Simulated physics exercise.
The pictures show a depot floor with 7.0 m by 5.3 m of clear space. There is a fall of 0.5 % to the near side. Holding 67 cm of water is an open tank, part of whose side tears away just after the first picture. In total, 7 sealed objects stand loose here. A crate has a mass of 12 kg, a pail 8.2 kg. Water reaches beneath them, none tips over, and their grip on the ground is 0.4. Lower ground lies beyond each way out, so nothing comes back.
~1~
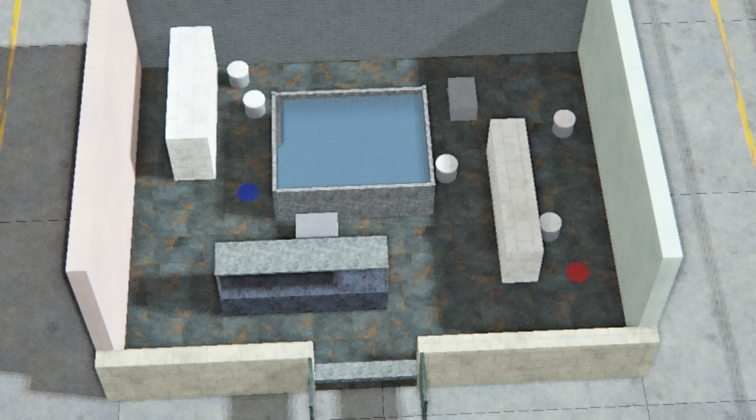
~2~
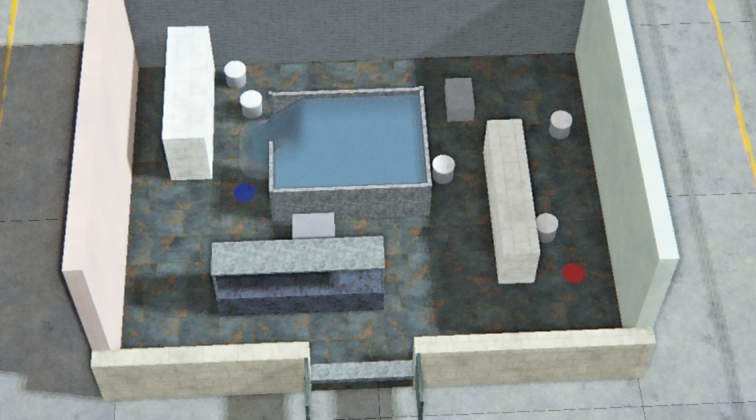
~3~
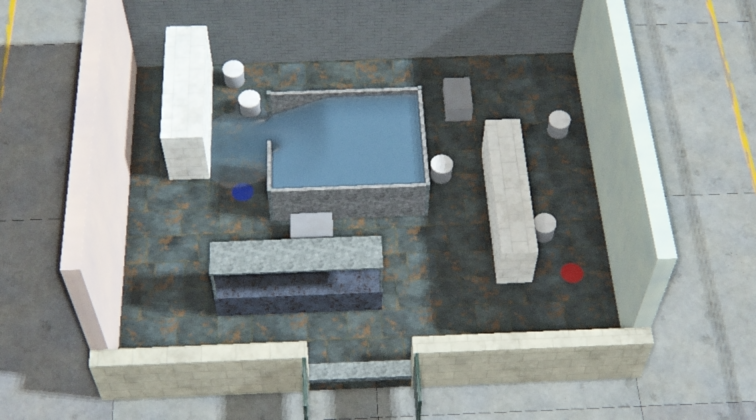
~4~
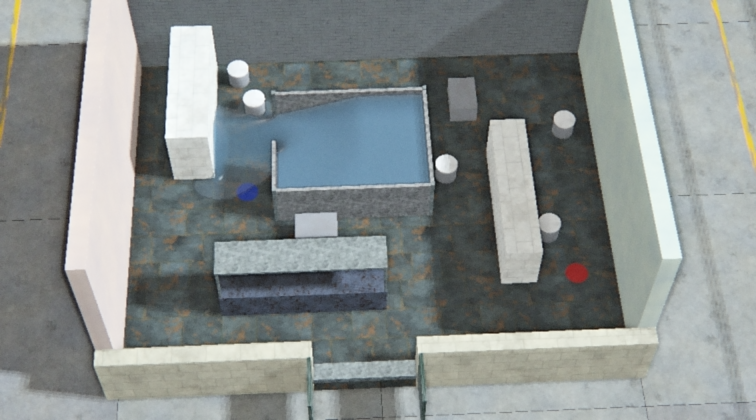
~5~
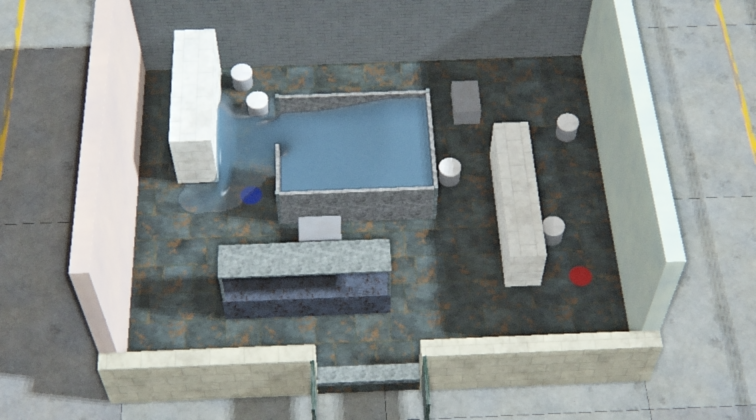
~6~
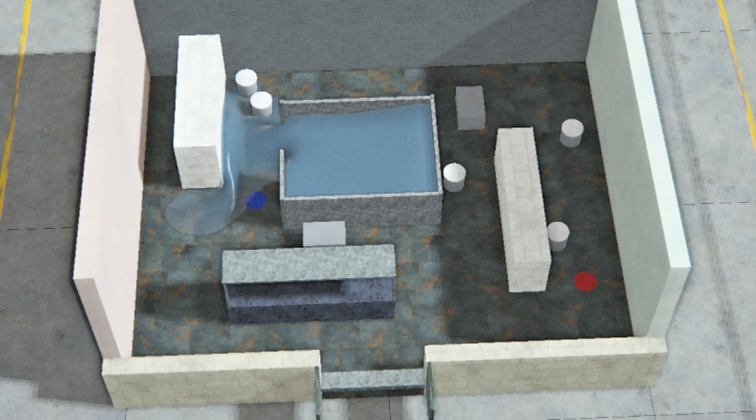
The clip opens on a walled floor with a full open tank among pale blocks, white pails, and blue and red patches. The tank's left side gives way and water pours out leftward to the tall white block, then spreads toward the viewer around its base, while a nearby pail shifts only slightly.
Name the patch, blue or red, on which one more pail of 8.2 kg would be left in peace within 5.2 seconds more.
The spot to choose is red.
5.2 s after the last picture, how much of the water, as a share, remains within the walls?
Close to 100 in a hundred parts remain.
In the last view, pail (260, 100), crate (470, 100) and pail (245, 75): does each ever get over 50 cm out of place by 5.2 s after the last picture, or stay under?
Beyond the mark, beyond the mark, beyond the mark.
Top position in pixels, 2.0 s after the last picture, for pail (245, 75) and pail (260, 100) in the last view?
Somewhere about (432, 102) and (306, 108).
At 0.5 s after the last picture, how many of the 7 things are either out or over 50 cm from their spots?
My count gives 0.
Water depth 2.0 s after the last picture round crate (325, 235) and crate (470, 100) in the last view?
Around 3 cm and 2 cm.
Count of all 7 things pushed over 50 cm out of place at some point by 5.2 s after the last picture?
The total is 4.
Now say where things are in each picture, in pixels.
In the first frame, a pail at (254, 99), on the bottom; a pail at (238, 69) rests on the ground; the blue patch at (248, 192); the red patch at (578, 272); water covers 3.7 m2; 0 of 7 have shifted.
In the second frame, a pail at (251, 99) rests on the ground; a pail at (235, 69) rests on the ground; the blue patch at (245, 192); the red patch at (574, 273); water covers 4.3 m2; 0 of 7 have shifted.
In the third frame, a pail at (249, 98) rests on the ground; a pail at (233, 69), on the bottom; the blue patch at (243, 192); the red patch at (572, 273); 4.9 m2 under water; 0 of 7 have shifted.
In the fourth frame, a pail at (254, 98) rests on the ground; a pail at (238, 69), on the bottom; the blue patch at (248, 192); the red patch at (577, 273); water covers 5.2 m2; 0 of 7 have shifted.
In the fifth frame, a pail at (257, 100), on the bottom, 4 cm from its start; a pail at (241, 72) rests on the ground; the blue patch at (251, 195); the red patch at (581, 276); 5.5 m2 under water; 0 of 7 have shifted.
In the sixth frame, a pail at (261, 100), on the bottom, 15 cm from its start; a pail at (246, 77) rests on the ground; the blue patch at (256, 201); the red patch at (585, 282); 5.9 m2 under water; 1 of 7 have shifted.
Then, 0.5 s after the last picture on blue it would be 14 cm off in 5 cm of water; on red it would be 0 cm off in 0 cm of water.
Then, 2.0 s after the last picture on blue it would be 43 cm off in 7 cm of water; on red it would be 0 cm off in 0 cm of water.
Then, 3.4 s after the last picture on blue it would be 141 cm off in 9 cm of water; on red it would be 0 cm off in 0 cm of water.
Then, 5.2 s after the last picture on blue it would be 188 cm off in 6 cm of water; on red it would be 1 cm off in 4 cm of water.
